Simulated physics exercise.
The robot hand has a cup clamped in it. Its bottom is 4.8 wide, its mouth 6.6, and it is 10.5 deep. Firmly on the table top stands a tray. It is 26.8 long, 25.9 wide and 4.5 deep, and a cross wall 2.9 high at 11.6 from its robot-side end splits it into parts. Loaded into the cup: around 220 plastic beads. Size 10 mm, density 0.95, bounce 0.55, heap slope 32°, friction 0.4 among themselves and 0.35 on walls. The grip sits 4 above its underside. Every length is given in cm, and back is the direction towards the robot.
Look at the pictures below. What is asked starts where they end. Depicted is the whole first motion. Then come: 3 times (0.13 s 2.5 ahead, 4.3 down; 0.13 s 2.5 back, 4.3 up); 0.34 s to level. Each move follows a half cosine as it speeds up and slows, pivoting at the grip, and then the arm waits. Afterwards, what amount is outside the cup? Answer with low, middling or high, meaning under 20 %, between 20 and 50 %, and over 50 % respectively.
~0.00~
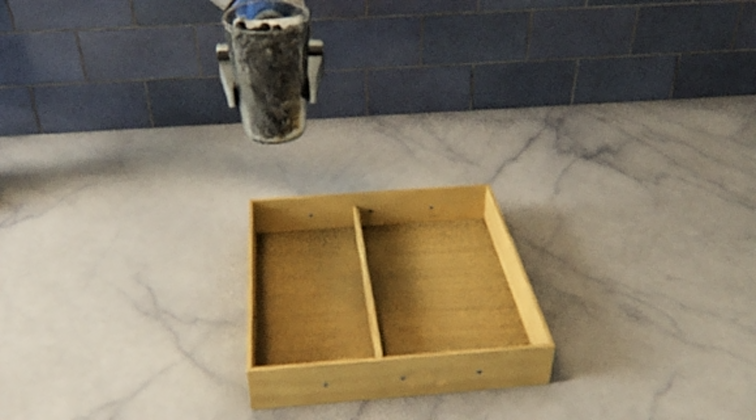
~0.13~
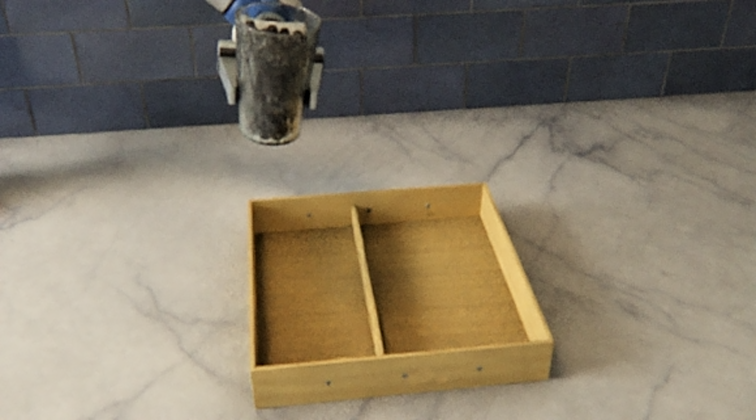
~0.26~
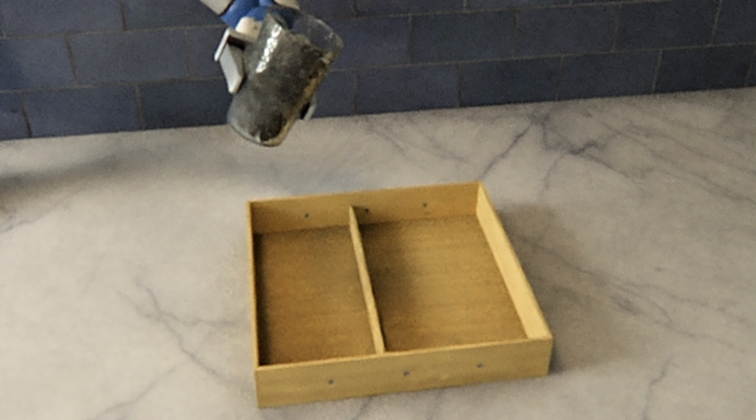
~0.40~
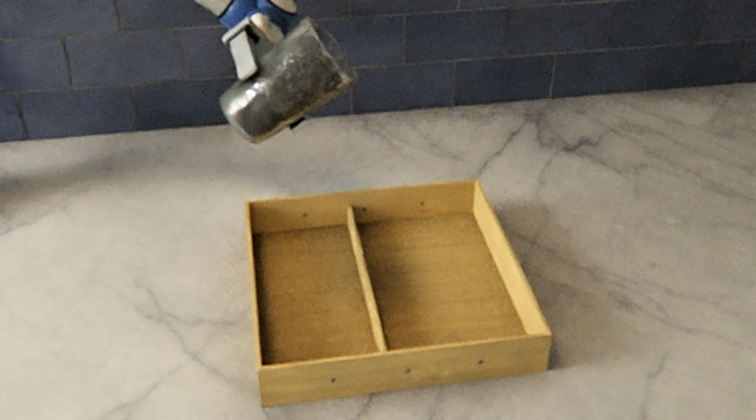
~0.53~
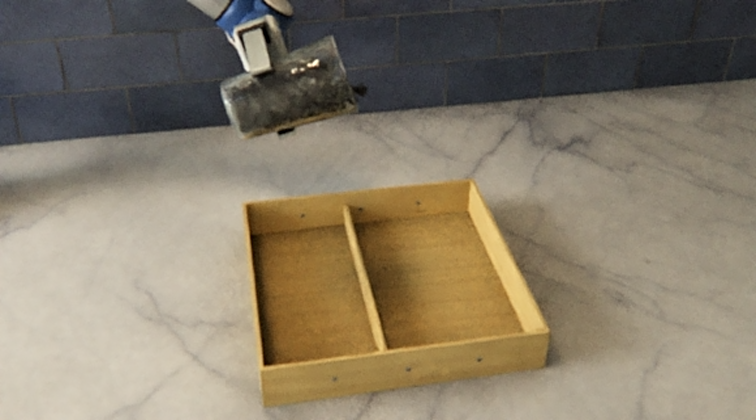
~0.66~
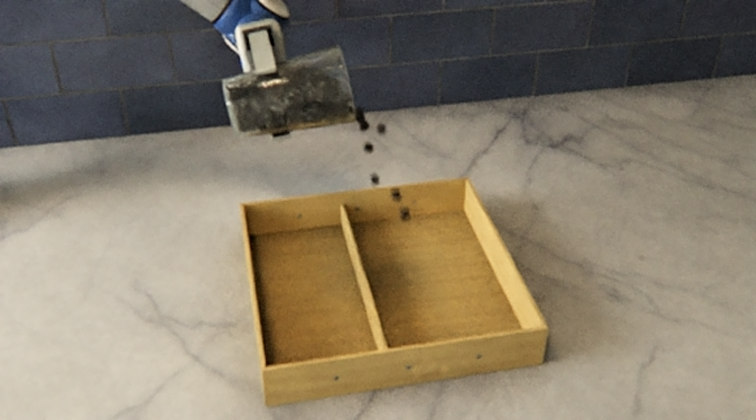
Middling.
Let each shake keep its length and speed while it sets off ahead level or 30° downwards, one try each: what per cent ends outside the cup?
85 and 70 %.
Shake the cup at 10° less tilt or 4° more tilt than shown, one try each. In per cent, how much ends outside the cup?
About 15 and 50 %.
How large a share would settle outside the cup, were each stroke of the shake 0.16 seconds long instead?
In that case some 30 per cent.
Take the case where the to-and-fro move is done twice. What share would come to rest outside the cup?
35 %.
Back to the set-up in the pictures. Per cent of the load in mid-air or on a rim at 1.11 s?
Around 4 percent of the load.
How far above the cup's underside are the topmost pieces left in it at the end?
Around 7.0 cm above the underside.
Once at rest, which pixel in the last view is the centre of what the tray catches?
I'd say somewhere near (445, 278) in the final view.
After 1.11 s, tilted 82° forward, highest piece 24 above the table; 177 in the cup, 34 in the far-side part, 8 in flight or on a rim.
After 1.56 s, tilted 61° forward, highest piece 26 above the table; 136 in the cup, 69 in the far-side part, 1 in the robot-side part, 13 in flight or on a rim.
After 1.98 s, level, highest piece 28 above the table; 136 in the cup, 80 in the far-side part, 2 in the robot-side part, 1 on the table or floor.
After 3.03 s, level, highest piece 28 above the table; 136 in the cup, 80 in the far-side part, 2 in the robot-side part, 1 on the table or floor.
In the end, 136 in the cup, 80 in the far-side part, 2 in the robot-side part, 1 on the table or floor. That is 38 % outside the cup.
